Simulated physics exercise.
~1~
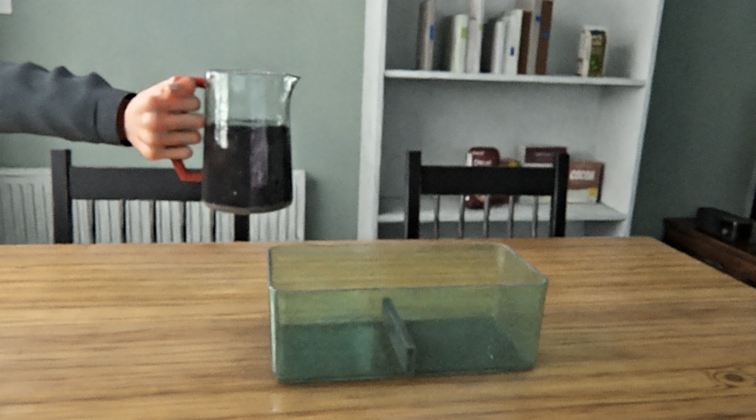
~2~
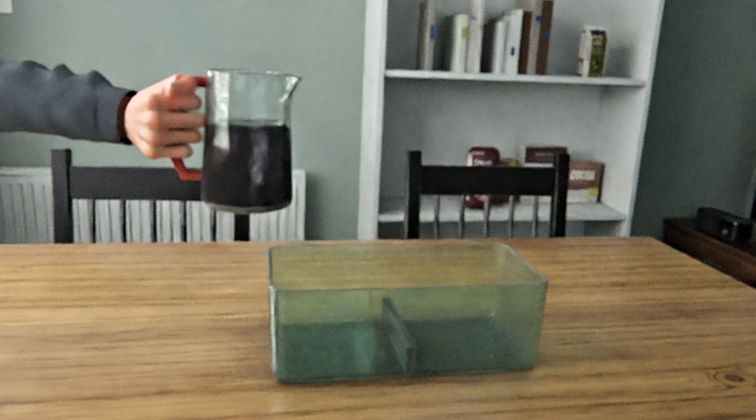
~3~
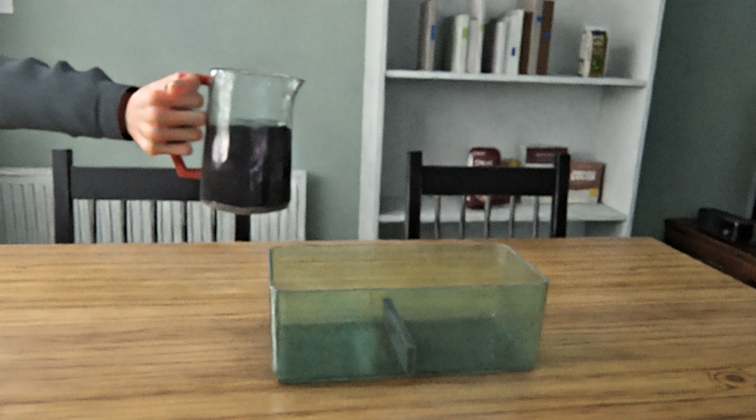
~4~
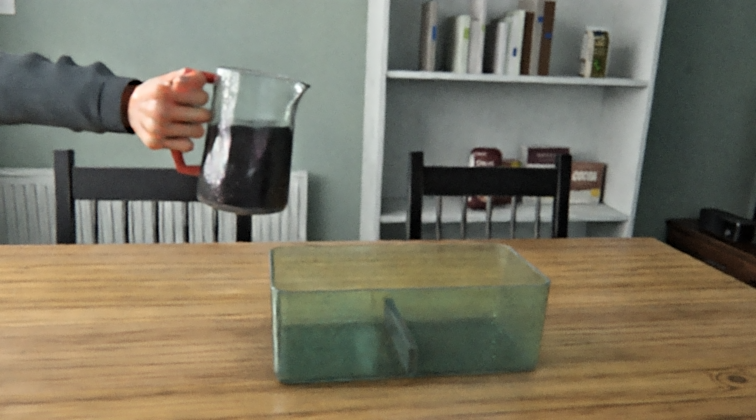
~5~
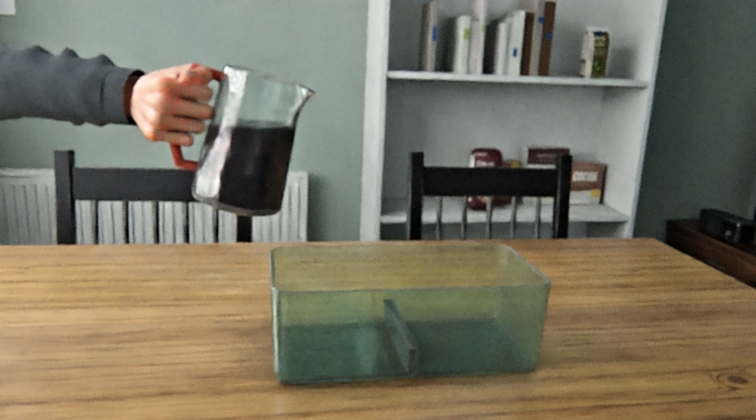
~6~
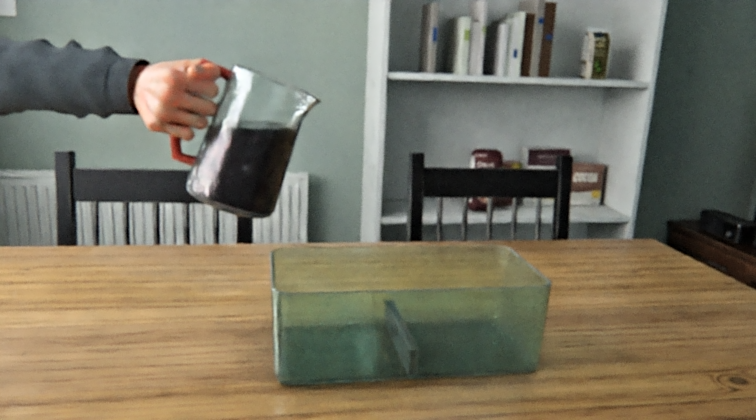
In a room with a bookshelf and dark chairs, a hand holds a clear jug of dark liquid by its red handle above a divided, greenish glass basin on a wooden table. The jug stays nearly upright at first, then the hand gradually tilts it to the right, its spout lowering slightly.
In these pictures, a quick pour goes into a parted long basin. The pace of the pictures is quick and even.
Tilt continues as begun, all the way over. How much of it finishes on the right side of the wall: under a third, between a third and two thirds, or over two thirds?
The share right of the wall is the low band, below one third.
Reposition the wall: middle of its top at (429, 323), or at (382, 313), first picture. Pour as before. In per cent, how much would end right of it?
First try around 10 percent; second try around 35 percent.
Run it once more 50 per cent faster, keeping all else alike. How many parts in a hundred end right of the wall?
Close to 10 per cent.
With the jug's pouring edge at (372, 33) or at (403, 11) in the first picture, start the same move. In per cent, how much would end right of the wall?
90 % and 75 %.
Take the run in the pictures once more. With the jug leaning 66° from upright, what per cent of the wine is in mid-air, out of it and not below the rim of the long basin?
Around 0 percent.
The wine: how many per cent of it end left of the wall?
That works out to roughly 90 percent.
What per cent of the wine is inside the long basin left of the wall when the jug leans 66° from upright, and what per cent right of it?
Left 0, right 0.
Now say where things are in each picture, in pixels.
The first frame shows tilt 0°; pouring edge (300, 76); surface from (207, 123) to (287, 124); the long basin's rim runs from (269, 268) to (525, 263); the wall's top is at (398, 321).
The second frame shows tilt 1°; pouring edge (301, 77); surface from (208, 123) to (288, 124).
The third frame shows tilt 3°; pouring edge (305, 79); surface from (209, 123) to (288, 124).
The fourth frame shows tilt 7°; pouring edge (310, 84); surface from (212, 124) to (292, 125).
The fifth frame shows tilt 13°; pouring edge (315, 91); surface from (210, 127) to (293, 126).
The sixth frame shows tilt 19°; pouring edge (321, 100); surface from (207, 139) to (296, 127).
A moment on, the jug is tipped part way and 98 per cent is still to pour, 0 is left of the wall and 0 right of it.
Next, the jug is tipped on its side and 61 per cent is still to pour, 19 is left of the wall and 0 right of it.
Then the jug is tipped on its side and 19 per cent is still to pour, 65 is left of the wall and 5 right of it.
Later the jug is tipped on its side and 4 per cent is still to pour, 83 is left of the wall and 8 right of it.
Finally, 89 per cent lies left of the wall, 9 right of it and 2 outside.
